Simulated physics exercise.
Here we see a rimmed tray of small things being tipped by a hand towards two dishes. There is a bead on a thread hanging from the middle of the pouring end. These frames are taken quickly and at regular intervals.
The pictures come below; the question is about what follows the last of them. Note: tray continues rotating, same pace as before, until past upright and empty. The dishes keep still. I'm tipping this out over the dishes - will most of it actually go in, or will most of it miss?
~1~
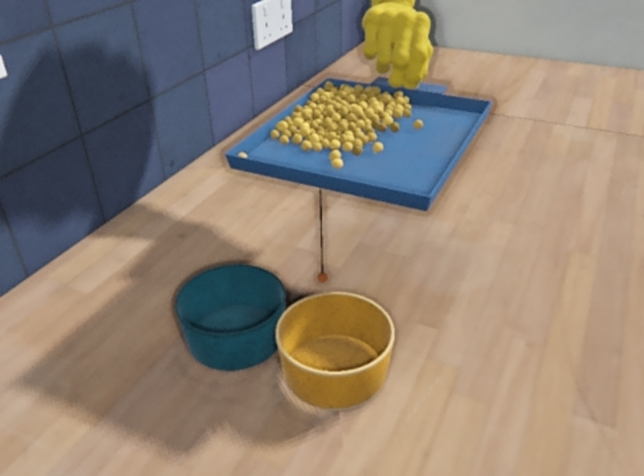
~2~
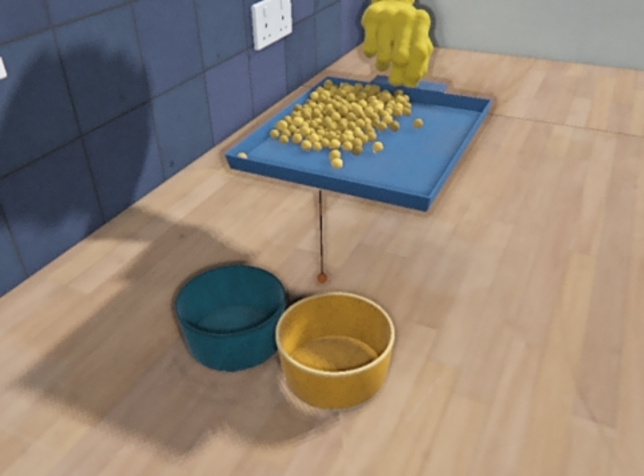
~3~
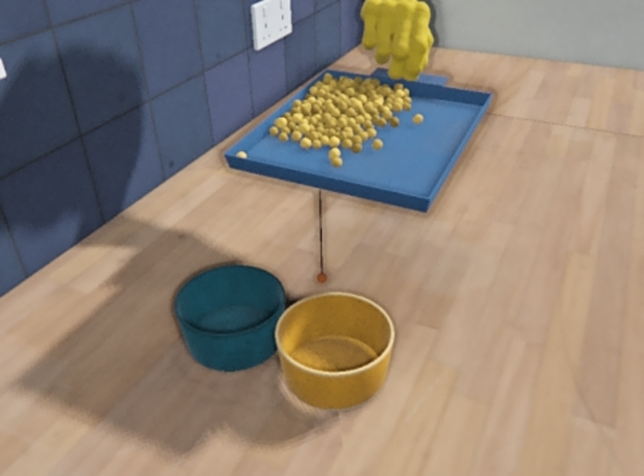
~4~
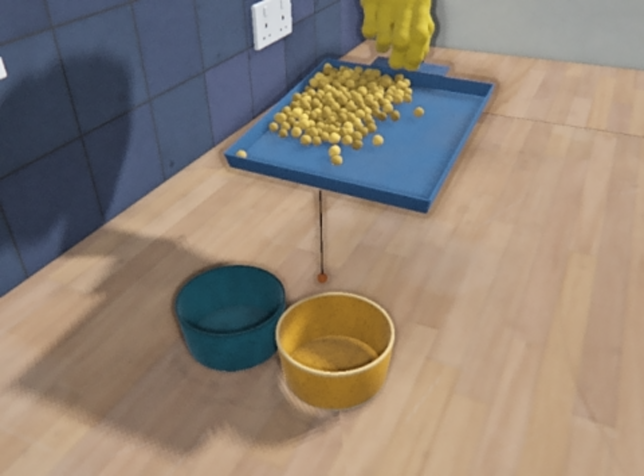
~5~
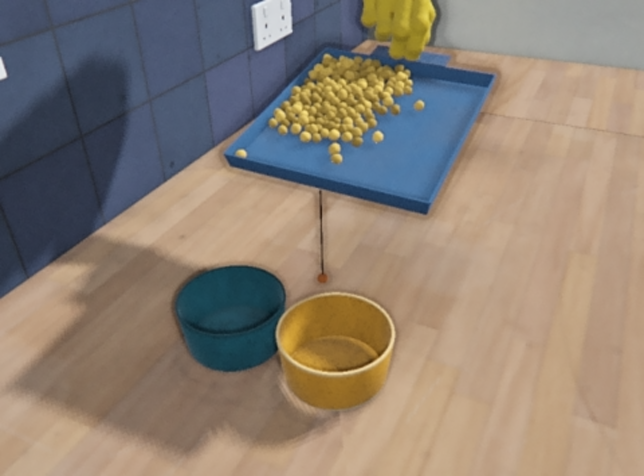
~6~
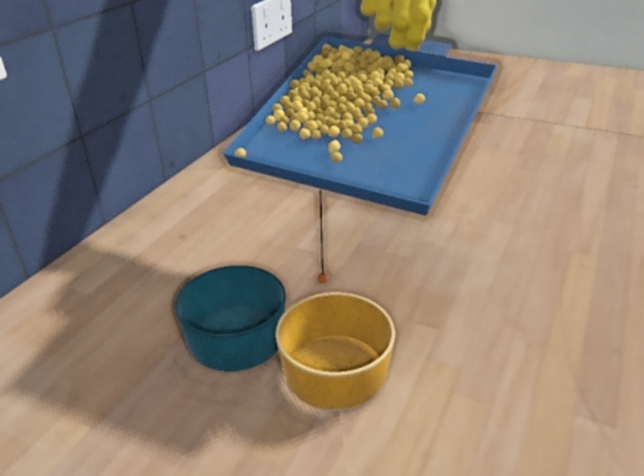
Most of it will go in.
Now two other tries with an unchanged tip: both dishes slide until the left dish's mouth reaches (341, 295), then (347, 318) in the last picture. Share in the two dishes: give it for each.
First 30 per cent, second 60 per cent.
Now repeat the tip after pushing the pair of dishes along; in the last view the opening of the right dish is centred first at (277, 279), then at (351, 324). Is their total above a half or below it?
First place: Short of half; second place: Beyond half.
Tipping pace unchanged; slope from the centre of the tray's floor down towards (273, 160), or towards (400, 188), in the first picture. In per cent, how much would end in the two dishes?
30 % and 30 %.
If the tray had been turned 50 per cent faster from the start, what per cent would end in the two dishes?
About 60 %.
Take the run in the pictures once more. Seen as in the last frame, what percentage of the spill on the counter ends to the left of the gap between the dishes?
Share to the left: Near 40 per cent.
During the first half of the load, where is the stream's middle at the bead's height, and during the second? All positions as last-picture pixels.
Around (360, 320) first; around (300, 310) second.
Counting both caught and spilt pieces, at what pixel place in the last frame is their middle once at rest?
The centre comes to rest near (329, 369).
Soon, tray tipped steeply; nearly all on the tray; a stray few in the right dish; a stray few outside both; a stray few in the air.
A while on, tray tipped right over; nearly all on the tray; a small part in the right dish; a stray few outside both; a stray few in the air.
Towards the end, tray tipped past a quarter turn; about two thirds in the right dish; a small part in the left dish; about a quarter outside both.
Finally, tray tipped past a quarter turn; about two thirds in the right dish; a small part in the left dish; about a quarter outside both.
